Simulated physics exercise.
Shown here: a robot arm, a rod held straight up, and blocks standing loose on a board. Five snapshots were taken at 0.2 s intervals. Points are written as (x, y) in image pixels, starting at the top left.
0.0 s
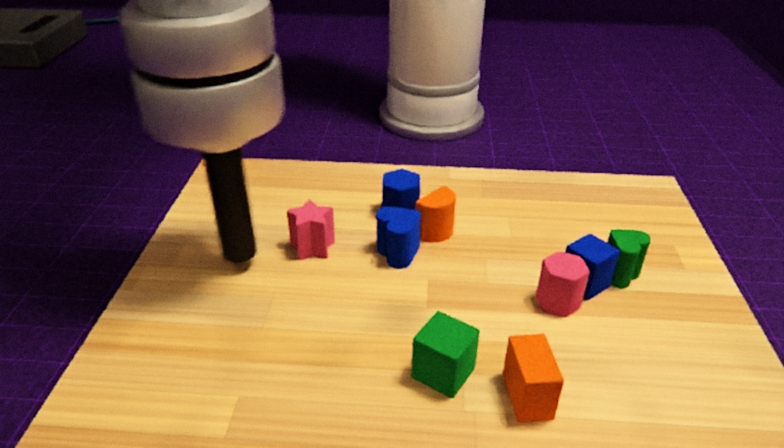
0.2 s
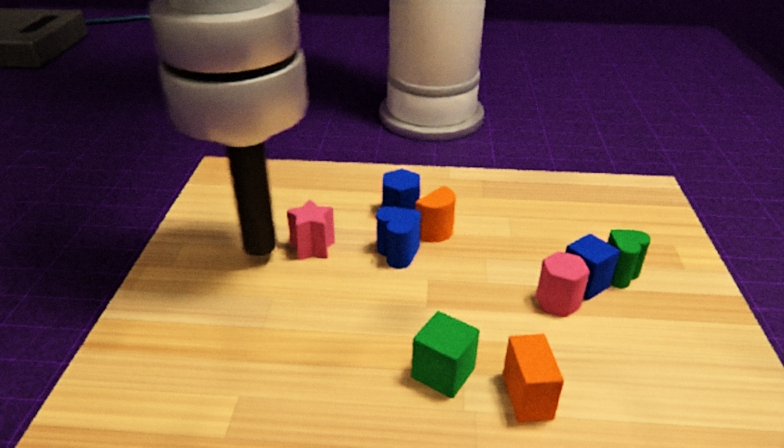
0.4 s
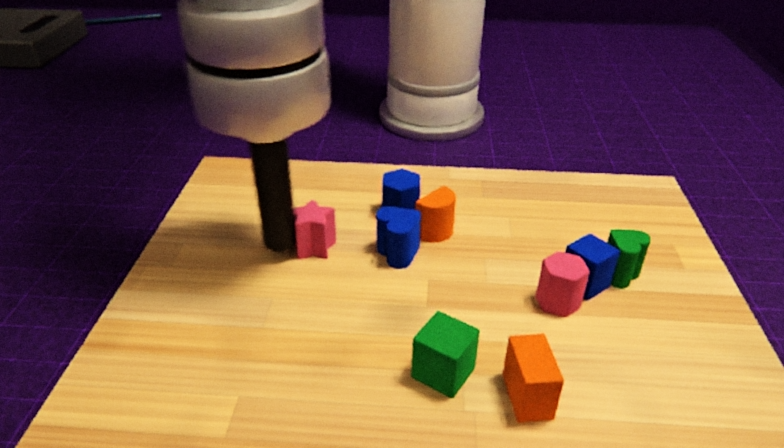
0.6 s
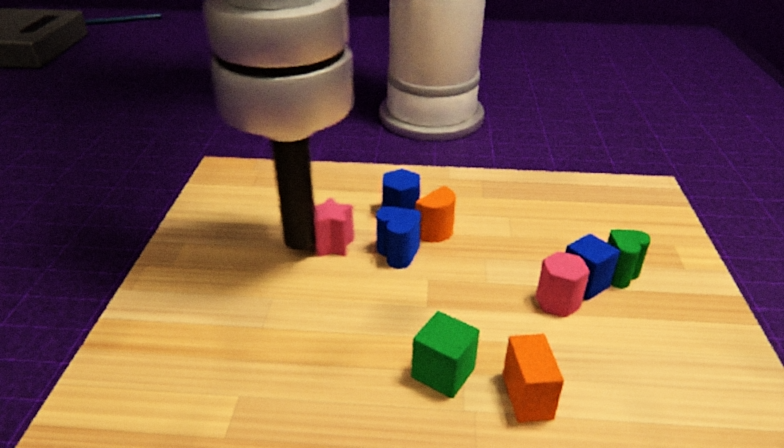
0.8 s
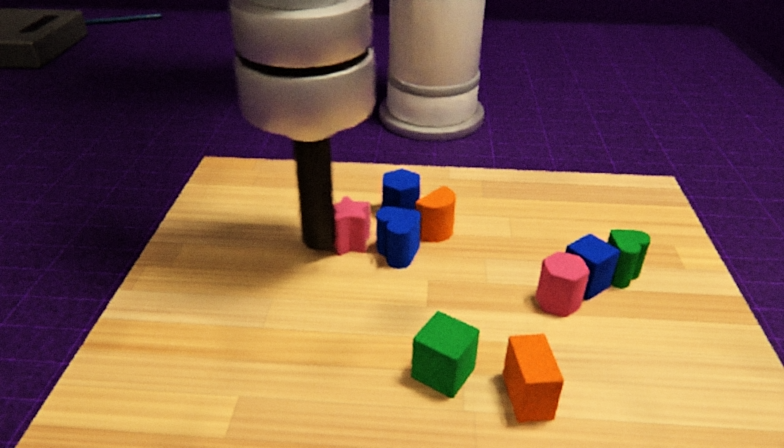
We see a robot arm's black rod move right across a wooden board scattered with colored blocks, meeting the pink star block and pushing it a short way right, toward the blue heart-shaped block beside other blue and orange blocks.
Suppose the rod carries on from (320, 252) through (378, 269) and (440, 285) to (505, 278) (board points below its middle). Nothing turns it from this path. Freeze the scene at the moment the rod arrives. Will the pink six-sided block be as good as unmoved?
Going by the path, yes.
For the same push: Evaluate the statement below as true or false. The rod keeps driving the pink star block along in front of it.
False.
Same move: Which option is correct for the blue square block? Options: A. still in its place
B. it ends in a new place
It's A.
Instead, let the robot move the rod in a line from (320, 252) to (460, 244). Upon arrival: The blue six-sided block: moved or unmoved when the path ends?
It shifts position.
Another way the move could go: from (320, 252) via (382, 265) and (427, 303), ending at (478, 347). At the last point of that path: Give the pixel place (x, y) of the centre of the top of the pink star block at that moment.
Close to (378, 203).
What follows on the original path. One third of the way, rod (378, 257); pink star block (364, 207), turned 50° anticlockwise; blue heart-shaped block (406, 216), turned 15° clockwise.
Two thirds of the way, rod (442, 273); pink star block (364, 207), turned 50° anticlockwise; blue heart-shaped block (412, 217).
At the end, rod (507, 266); pink star block (364, 207), turned 50° anticlockwise; blue heart-shaped block (412, 217); pink six-sided block in place; blue square block in place.
